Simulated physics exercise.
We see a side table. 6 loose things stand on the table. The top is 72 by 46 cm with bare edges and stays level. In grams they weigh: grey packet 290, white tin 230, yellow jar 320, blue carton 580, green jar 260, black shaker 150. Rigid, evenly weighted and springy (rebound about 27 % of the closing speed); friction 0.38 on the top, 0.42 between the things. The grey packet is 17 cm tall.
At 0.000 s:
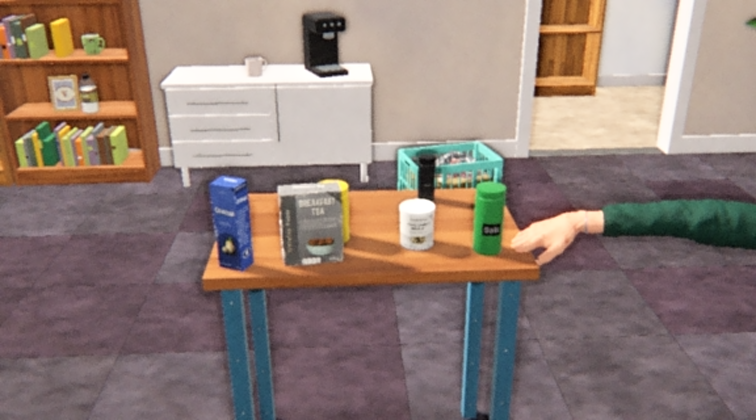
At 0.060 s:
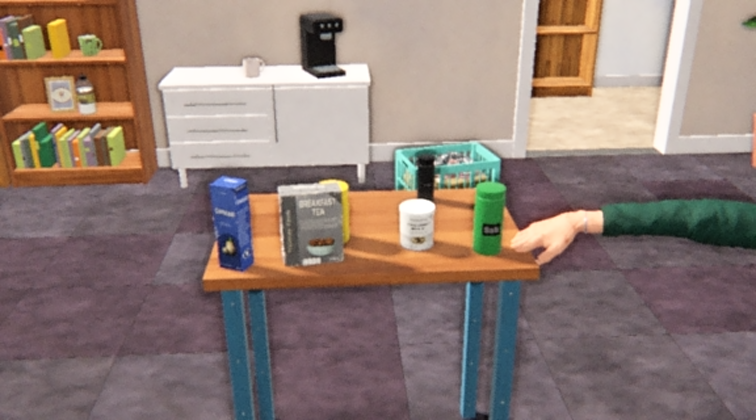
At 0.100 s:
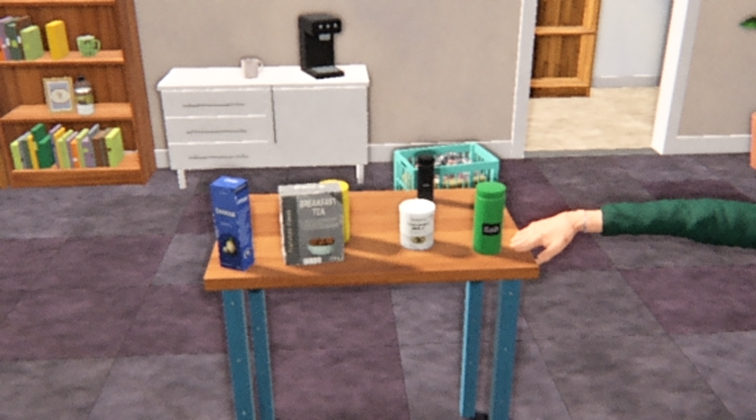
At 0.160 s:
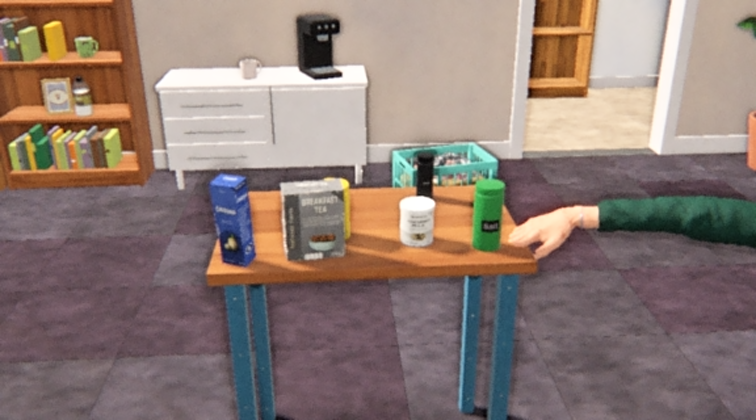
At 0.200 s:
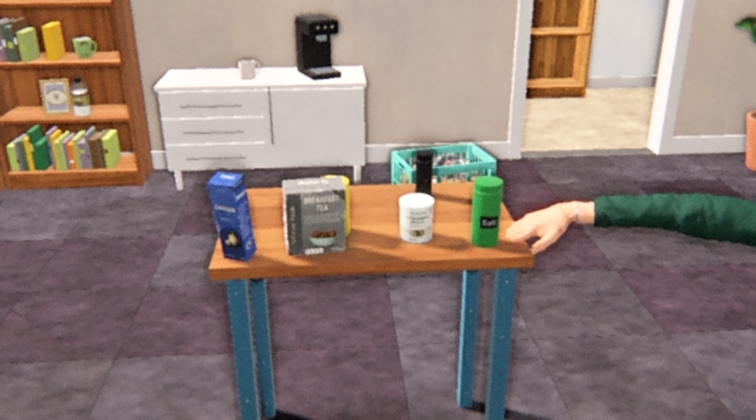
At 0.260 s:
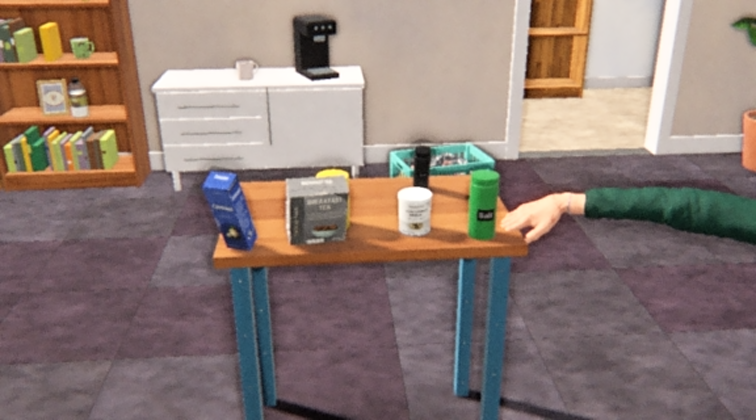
A hand at the right edge of a wooden side table stayed there as the table slid back a little, and the grey tea box among the jars and cartons gradually tilted farther from upright.
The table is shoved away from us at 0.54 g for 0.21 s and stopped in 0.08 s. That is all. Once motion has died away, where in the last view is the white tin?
Look near (409, 194).
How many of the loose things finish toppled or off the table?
3 of them.
After 0.36 s, table shifted 16 cm; grey packet 57° off upright; blue carton 53° off upright; black shaker 11° off upright.
After 0.46 s, table shifted 16 cm; white tin moved 2 cm near (409, 194); blue carton on its side; grey packet on its side.
After 0.66 s, table shifted 16 cm; black shaker now off the table; white tin moved 3 cm near (409, 194); blue carton on its side.
After 0.96 s, table shifted 16 cm; white tin moved 3 cm near (409, 194); blue carton on its side; grey packet on its side.
In the end (1.1 s), off the table, black shaker; toppled on the table, grey packet and blue carton; the other 3 under 5 cm from the start. At the end, from the last picture's camera, white tin near (409, 194).
